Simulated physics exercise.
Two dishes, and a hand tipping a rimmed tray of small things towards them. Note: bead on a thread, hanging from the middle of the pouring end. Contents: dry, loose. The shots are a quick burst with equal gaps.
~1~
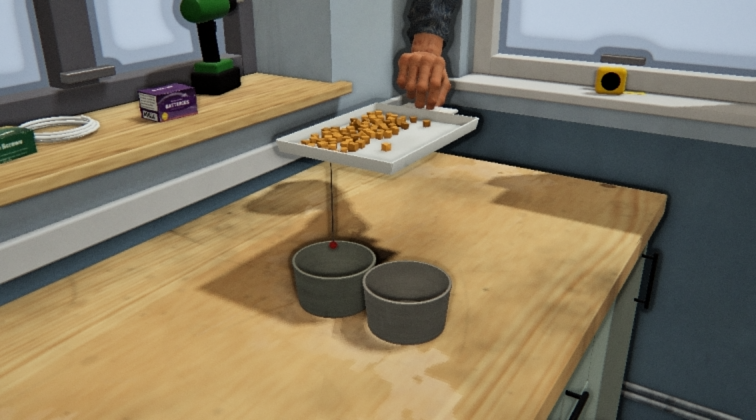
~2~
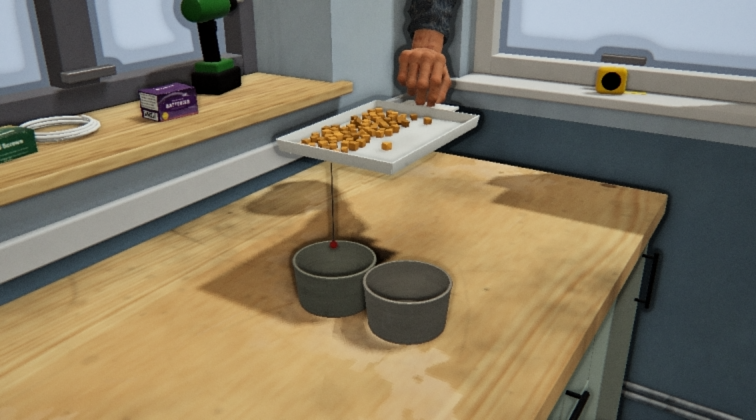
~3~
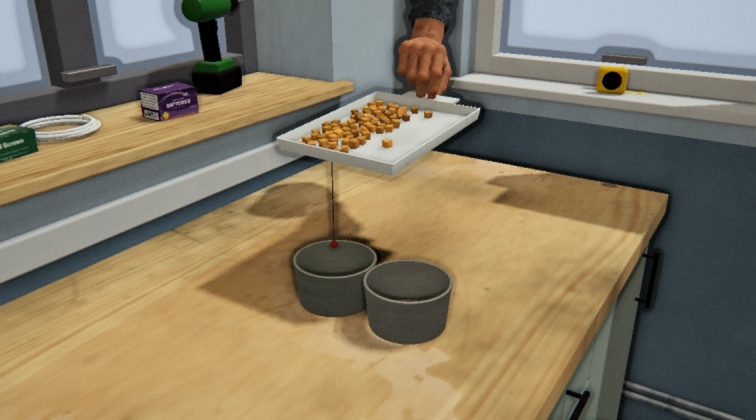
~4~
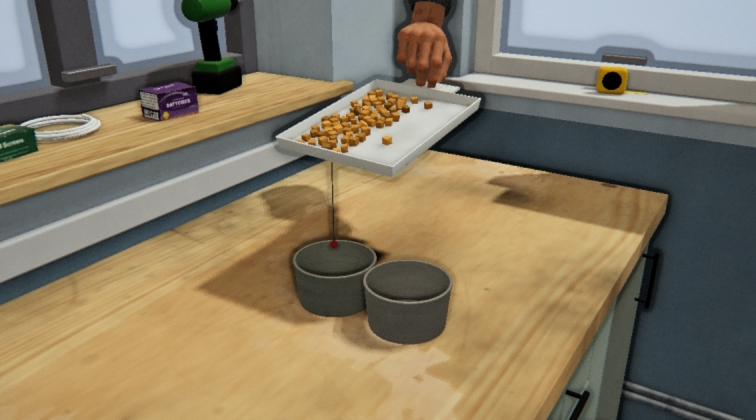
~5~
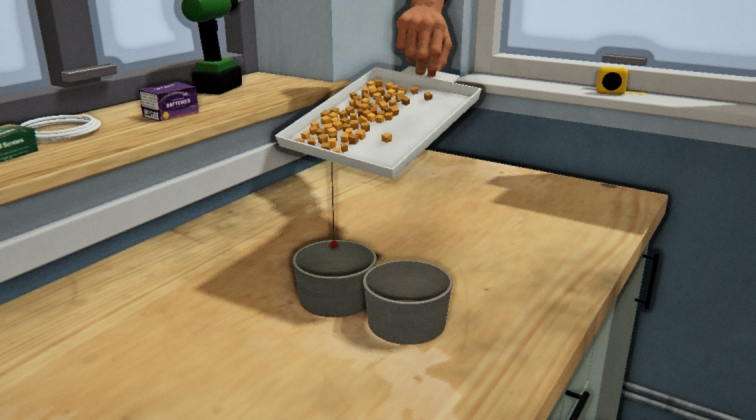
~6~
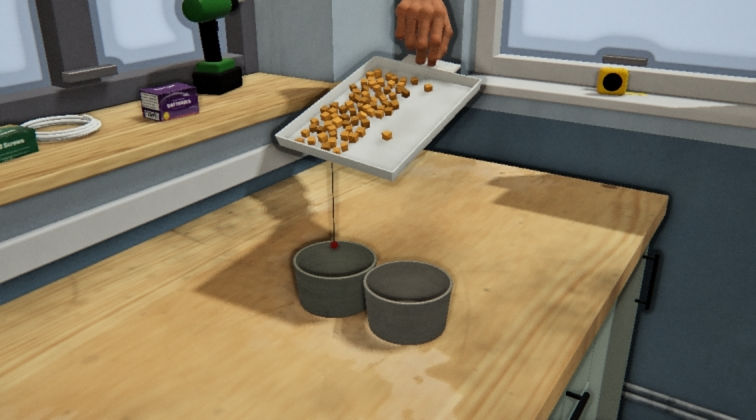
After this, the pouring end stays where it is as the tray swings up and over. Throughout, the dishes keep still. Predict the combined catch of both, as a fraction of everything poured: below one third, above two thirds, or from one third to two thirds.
So the dishes end up with a third up to two thirds of the load.
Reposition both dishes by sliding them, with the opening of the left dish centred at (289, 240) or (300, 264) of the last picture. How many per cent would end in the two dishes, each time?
Close to 20 in a hundred first, close to 80 in a hundred second.
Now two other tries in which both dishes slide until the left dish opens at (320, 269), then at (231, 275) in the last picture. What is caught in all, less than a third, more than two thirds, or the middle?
Where the dishes stand first, above two thirds; where they stand second, under a third.
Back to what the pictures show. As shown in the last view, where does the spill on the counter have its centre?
Close to (294, 337).
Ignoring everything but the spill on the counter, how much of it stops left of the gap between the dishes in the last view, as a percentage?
It works out at some 90 percent.
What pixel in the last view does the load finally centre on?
I'd say the middle ends up at about (351, 326).
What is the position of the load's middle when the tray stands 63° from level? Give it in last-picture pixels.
Look close to (355, 143) in the last picture.
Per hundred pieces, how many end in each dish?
Left dish: 20 per cent; right dish: 30 per cent.
Soon, tray tipped steeply; nearly all on the tray; a stray few in the air.
A while on, tray tipped past a quarter turn; nearly all on the tray; a small part in the right dish; a stray few outside both; a stray few in the air.
Towards the end, tray tipped past a quarter turn; about a third in the right dish; about a quarter in the left dish; about half outside both.
Finally, tray tipped past a quarter turn; about a third in the right dish; about a quarter in the left dish; about half outside both.
